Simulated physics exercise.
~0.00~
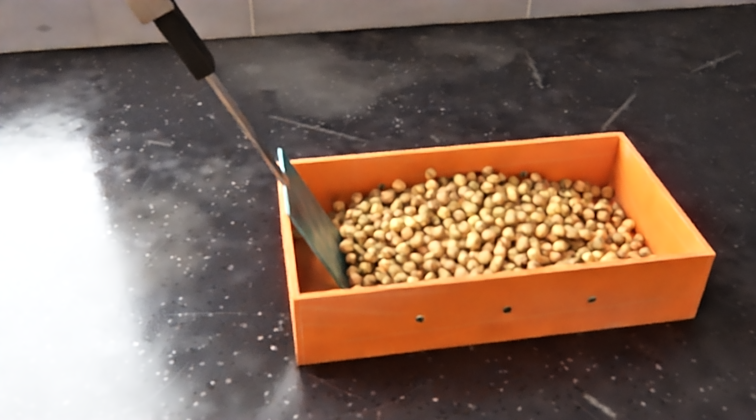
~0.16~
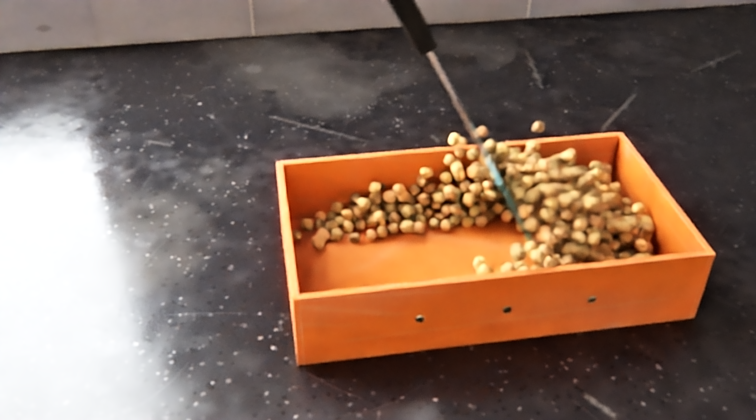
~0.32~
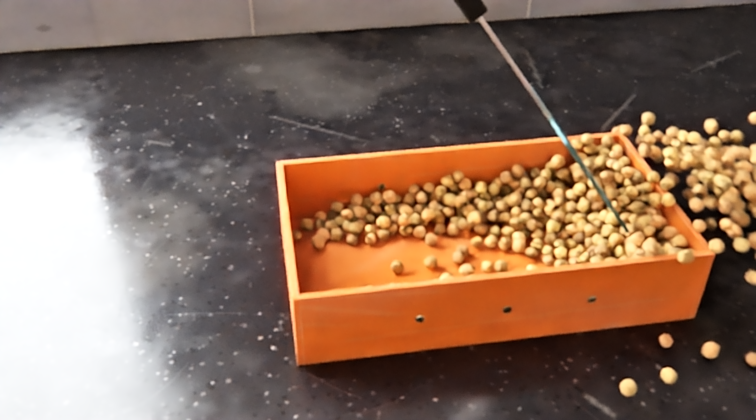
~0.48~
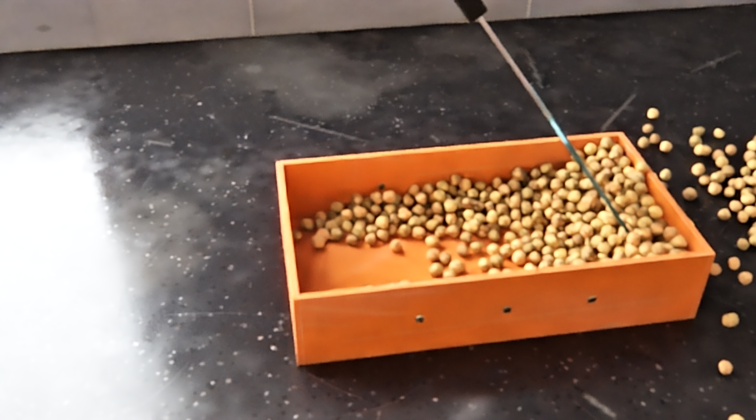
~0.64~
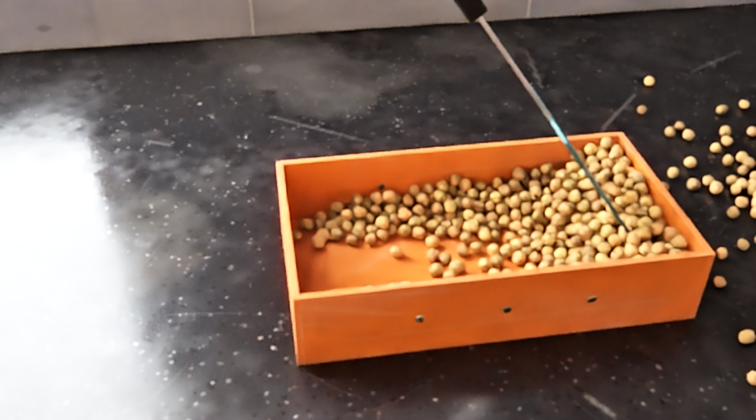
A spatula with a black handle dips into the left end of an orange tray filled with dried chickpeas, which stands on a dark speckled tabletop before pale tiles, seen from slightly above by a still camera. The blade sweeps right, heaping the chickpeas towards the right end and baring part of the tray floor. It then rises a little and tilts as many chickpeas spill over the right end and scatter across the table. The spatula stops there while the spilled ones roll outward, and most of the chickpeas remain in the unmoved tray, piled towards the right.
